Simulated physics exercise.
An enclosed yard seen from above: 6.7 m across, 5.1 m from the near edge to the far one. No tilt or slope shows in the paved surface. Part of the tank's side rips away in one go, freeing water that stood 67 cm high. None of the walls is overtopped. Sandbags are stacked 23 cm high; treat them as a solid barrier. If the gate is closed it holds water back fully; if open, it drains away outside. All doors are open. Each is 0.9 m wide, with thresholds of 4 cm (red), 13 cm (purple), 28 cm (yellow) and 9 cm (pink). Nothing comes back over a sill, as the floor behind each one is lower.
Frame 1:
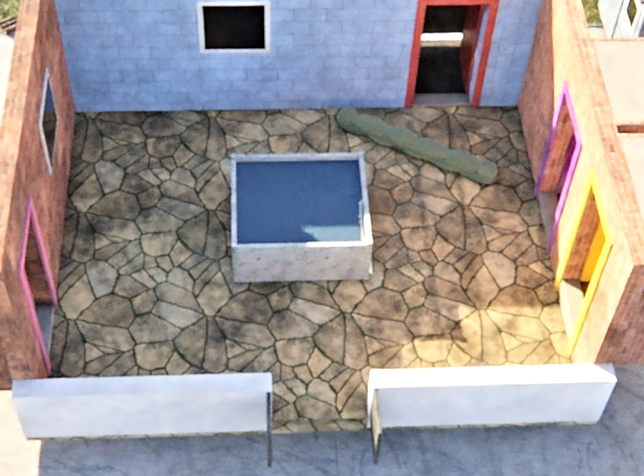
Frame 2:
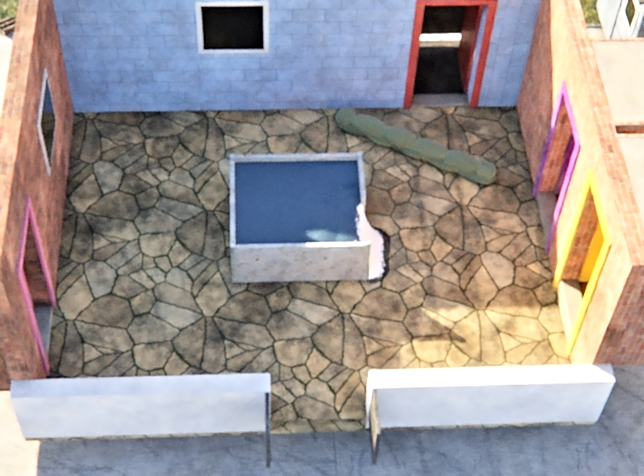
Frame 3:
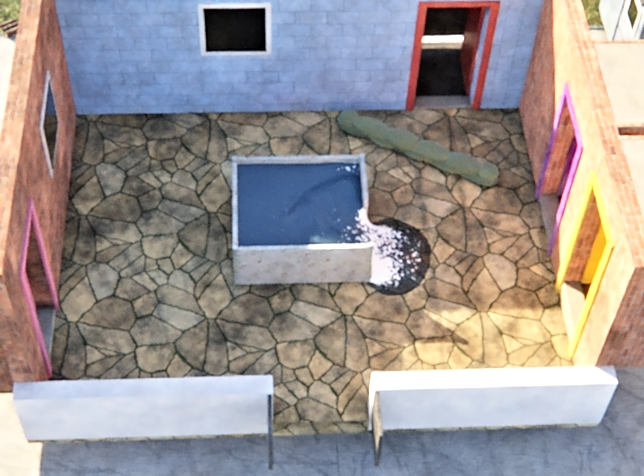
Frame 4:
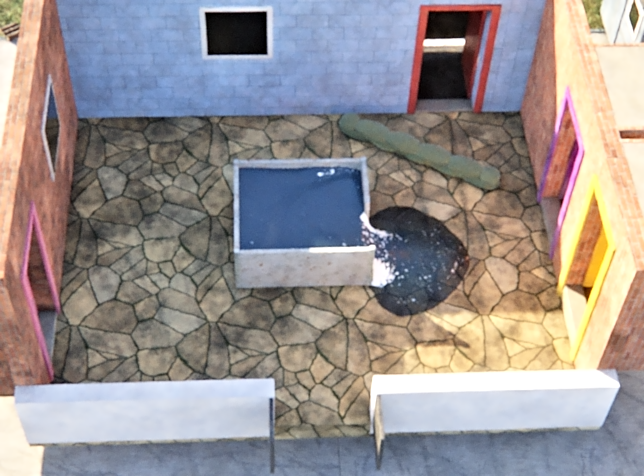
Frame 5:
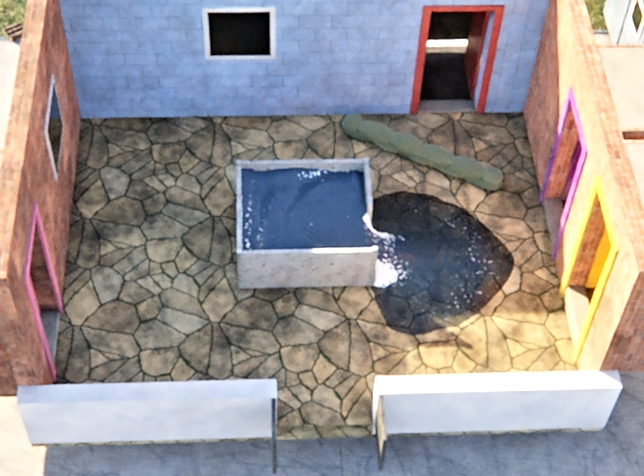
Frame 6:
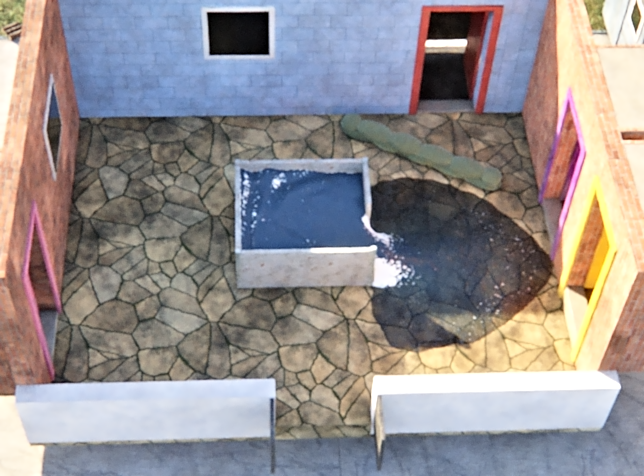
Water burst from the right side of a square tank in a stone-paved yard, foaming white at the gap, then spread across the floor in a widening dark patch toward the yellow-framed doorway.
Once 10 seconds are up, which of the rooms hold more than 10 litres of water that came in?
One by one: At the red door the inflow will break the limit, at the purple door the inflow will break the limit, at the yellow door the inflow will remain within the limit, at the pink door the inflow will remain within the limit.
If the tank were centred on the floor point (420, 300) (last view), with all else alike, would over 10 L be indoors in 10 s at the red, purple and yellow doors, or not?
Red goes beyond, purple stays inside, yellow goes beyond, judged against that limit.
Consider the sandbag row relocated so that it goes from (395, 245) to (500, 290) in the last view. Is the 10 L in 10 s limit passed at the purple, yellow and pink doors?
Against the limit, the purple door stays within it, the yellow door stays within it and the pink door stays within it.
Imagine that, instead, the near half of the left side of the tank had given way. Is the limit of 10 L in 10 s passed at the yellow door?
Note: Yellow door, short of the limit.
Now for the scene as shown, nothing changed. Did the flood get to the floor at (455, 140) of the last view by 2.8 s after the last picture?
Soaked.
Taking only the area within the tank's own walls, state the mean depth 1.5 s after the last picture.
Mean depth: Some 36 cm.
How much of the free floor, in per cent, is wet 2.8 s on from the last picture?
Roughly 40 percent.
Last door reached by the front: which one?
I'd say the pink one.
Then, 0.7 s after the last picture water covers 25 % of the floor and is deepest (30 cm) near (384, 268); red door not reached, purple door 24 cm at the sill, 9 L in, yellow door 23 cm at the sill, 0 L in, pink door not reached.
Then, 1.5 s after the last picture water covers 30 % of the floor and is deepest (34 cm) near (582, 401); red door not reached, purple door 24 cm at the sill, 47 L in, yellow door 19 cm at the sill, 0 L in, pink door not reached.
Then, 2.8 s after the last picture water covers 40 % of the floor and is deepest (21 cm) near (560, 297); red door 8 cm at the sill, 5 L in, purple door 16 cm at the sill, 79 L in, yellow door 17 cm at the sill, 0 L in, pink door not reached.
Then, 5.3 s after the last picture water covers 70 % of the floor and is deepest (16 cm) near (369, 125); red door 7 cm at the sill, 23 L in, purple door 10 cm at the sill, 87 L in, yellow door 13 cm at the sill, 0 L in, pink door not reached.
Then, 9.3 s after the last picture water covers 90 % of the floor and is deepest (12 cm) near (523, 123); red door 8 cm at the sill, 72 L in, purple door 8 cm at the sill, 87 L in, yellow door 7 cm at the sill, 0 L in, pink door 7 cm at the sill, 0 L in.
